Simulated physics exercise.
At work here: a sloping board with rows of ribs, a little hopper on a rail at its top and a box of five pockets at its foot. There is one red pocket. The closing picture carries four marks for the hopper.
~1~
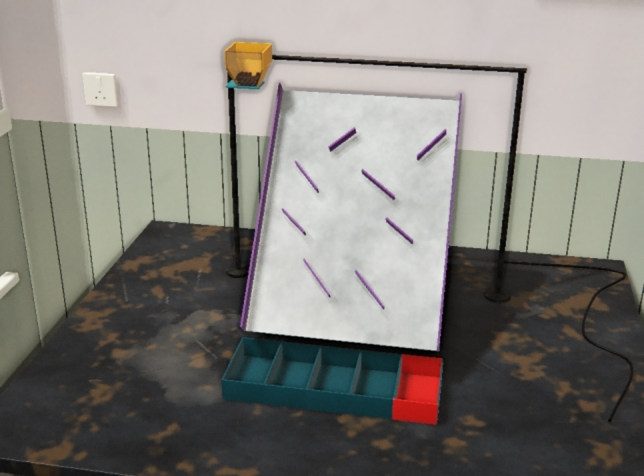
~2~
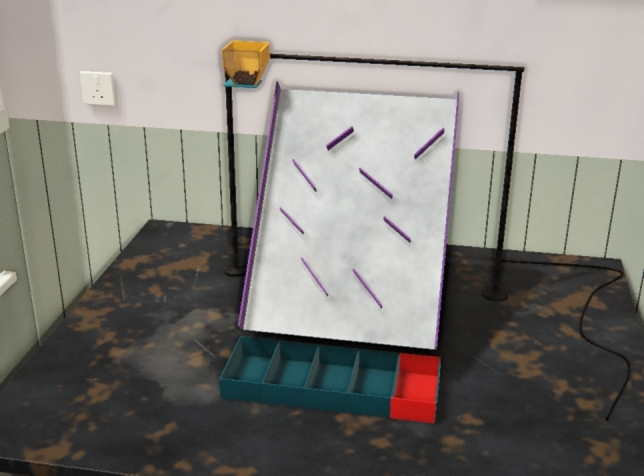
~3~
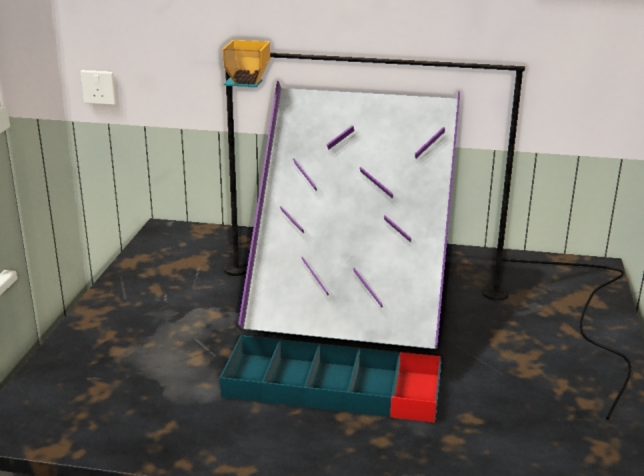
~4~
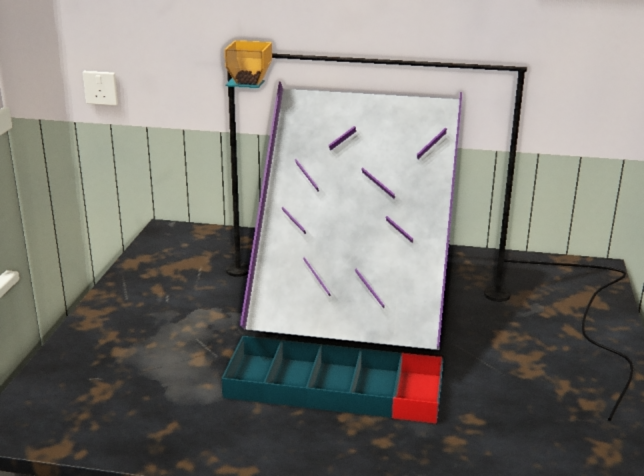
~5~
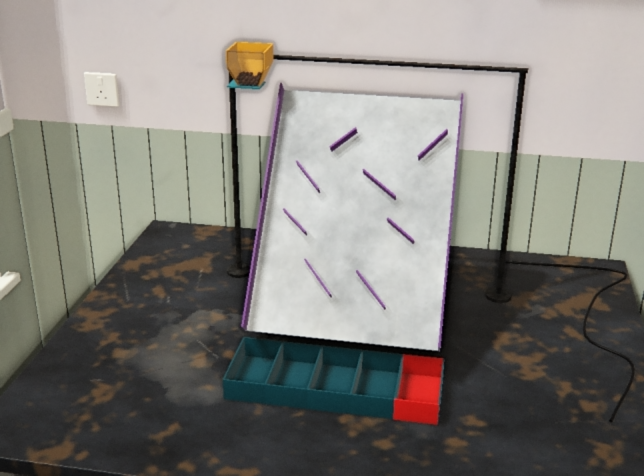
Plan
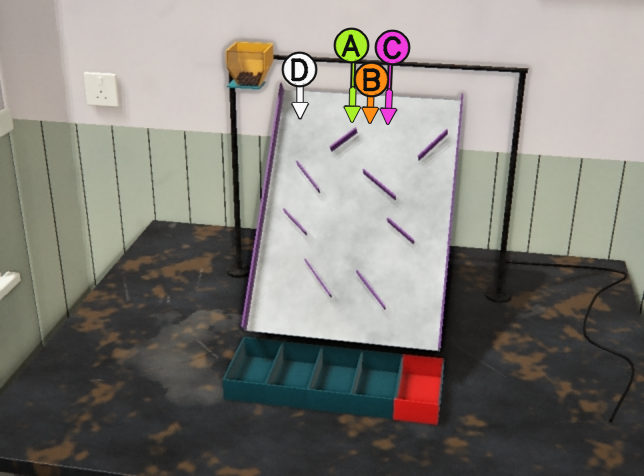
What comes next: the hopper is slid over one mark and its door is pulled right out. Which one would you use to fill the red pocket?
Best: C.
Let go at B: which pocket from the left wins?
The fifth.
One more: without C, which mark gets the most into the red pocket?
B it is.
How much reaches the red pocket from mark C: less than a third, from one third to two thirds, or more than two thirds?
Mark C gives more than two thirds.
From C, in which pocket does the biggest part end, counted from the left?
The fifth.
On the marked copy, mark A meets the board at (352, 116); mark B meets the board at (370, 117); mark C meets the board at (388, 118); mark D meets the board at (300, 112).
Choosing A, close to a quarter in the red pocket, the bulk in other pockets.
Choosing B, close to two thirds in the red pocket, close to a third in other pockets.
Choosing C, the bulk in the red pocket, close to a quarter in other pockets, only a few outside the box.
Choosing D, a small share in the red pocket, the bulk in other pockets, a small share outside the box.
